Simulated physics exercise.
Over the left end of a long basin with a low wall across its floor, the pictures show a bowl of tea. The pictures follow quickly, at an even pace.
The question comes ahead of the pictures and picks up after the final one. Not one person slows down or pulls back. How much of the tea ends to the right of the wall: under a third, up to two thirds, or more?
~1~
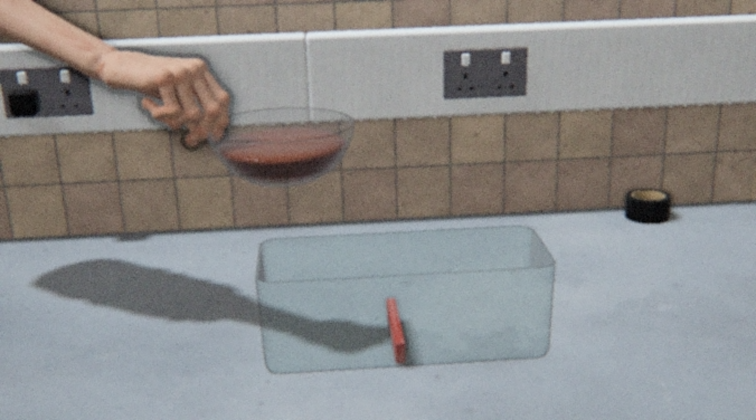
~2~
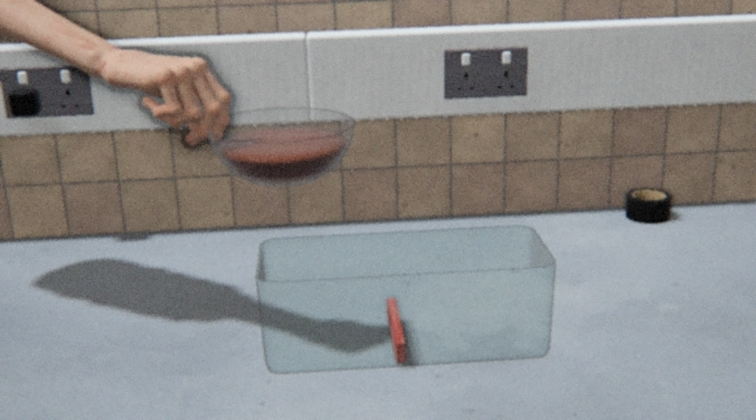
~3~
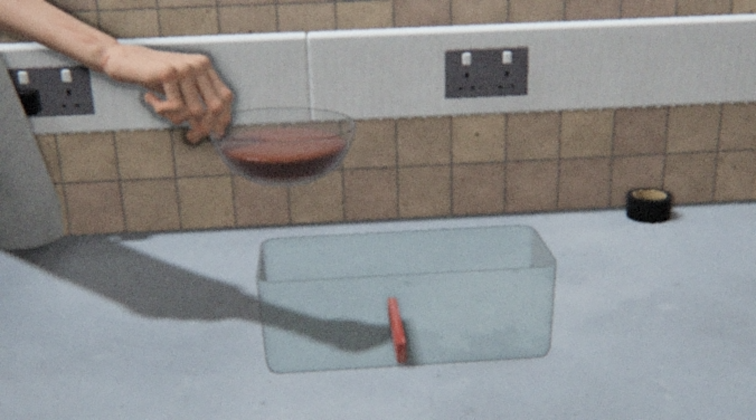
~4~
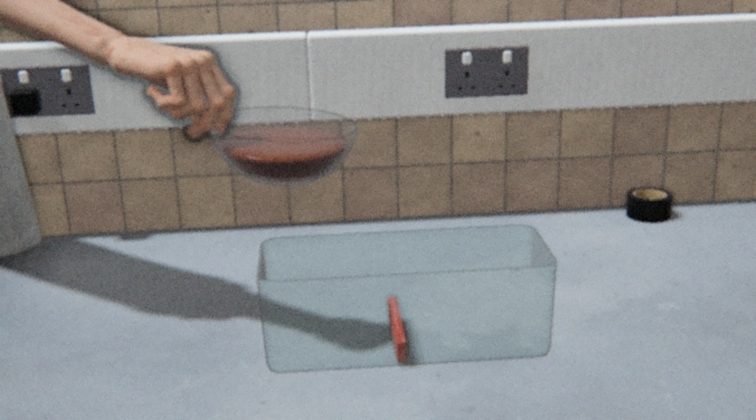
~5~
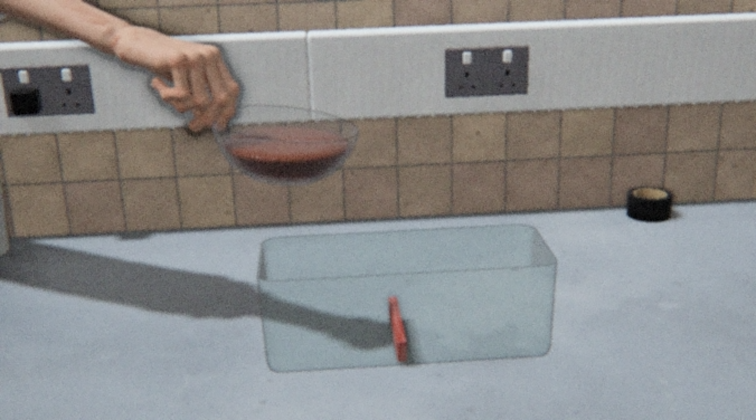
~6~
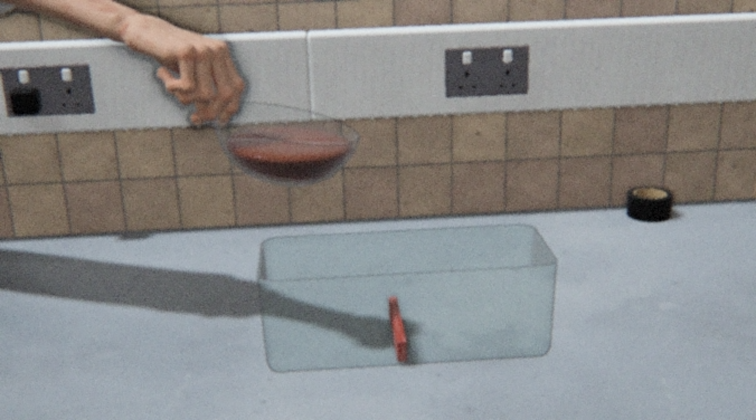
I expect what gathers right of the wall to fall within one third to two thirds.
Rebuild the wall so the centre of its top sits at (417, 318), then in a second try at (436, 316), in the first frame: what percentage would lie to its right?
First try 30 per cent, second try 10 per cent.
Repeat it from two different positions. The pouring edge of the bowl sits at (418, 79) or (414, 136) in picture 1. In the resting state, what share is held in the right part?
85 and 85 per cent.
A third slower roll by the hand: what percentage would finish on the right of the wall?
I'd say roughly 60 in every hundred ends up there.
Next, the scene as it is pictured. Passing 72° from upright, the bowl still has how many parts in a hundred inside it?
Near 30 per cent.
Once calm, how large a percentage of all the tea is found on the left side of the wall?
About 45 percent.
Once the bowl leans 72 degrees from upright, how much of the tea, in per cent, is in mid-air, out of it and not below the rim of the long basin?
Some 50 per cent, I'd say.
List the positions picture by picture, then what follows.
Tilt 0°; pouring edge (353, 123); surface from (217, 144) to (347, 139); the long basin's rim runs from (259, 262) to (543, 246); the wall's top is at (395, 321), in the first picture.
Tilt 1°; pouring edge (354, 123); surface from (217, 144) to (348, 139), in the second picture.
Tilt 2°; pouring edge (355, 125); surface from (218, 142) to (349, 139), in the third picture.
Tilt 5°; pouring edge (357, 128); surface from (219, 141) to (350, 140), in the fourth picture.
Tilt 9°; pouring edge (358, 132); surface from (221, 139) to (351, 141), in the fifth picture.
Tilt 13°; pouring edge (359, 138); surface from (223, 139) to (354, 142), in the sixth picture.
A moment on, the bowl is tipped part way and 28 per cent is still to pour, 4 is left of the wall and 19 right of it.
Next, the bowl is tipped right over and 0 per cent is still to pour, 40 is left of the wall and 56 right of it.
Then the bowl is tipped right over and 0 per cent is still to pour, 42 is left of the wall and 57 right of it.
Later the bowl is tipped right over and 0 per cent is still to pour, 43 is left of the wall and 57 right of it.
At rest 43 per cent lies left of the wall, 57 right of it and 1 outside.
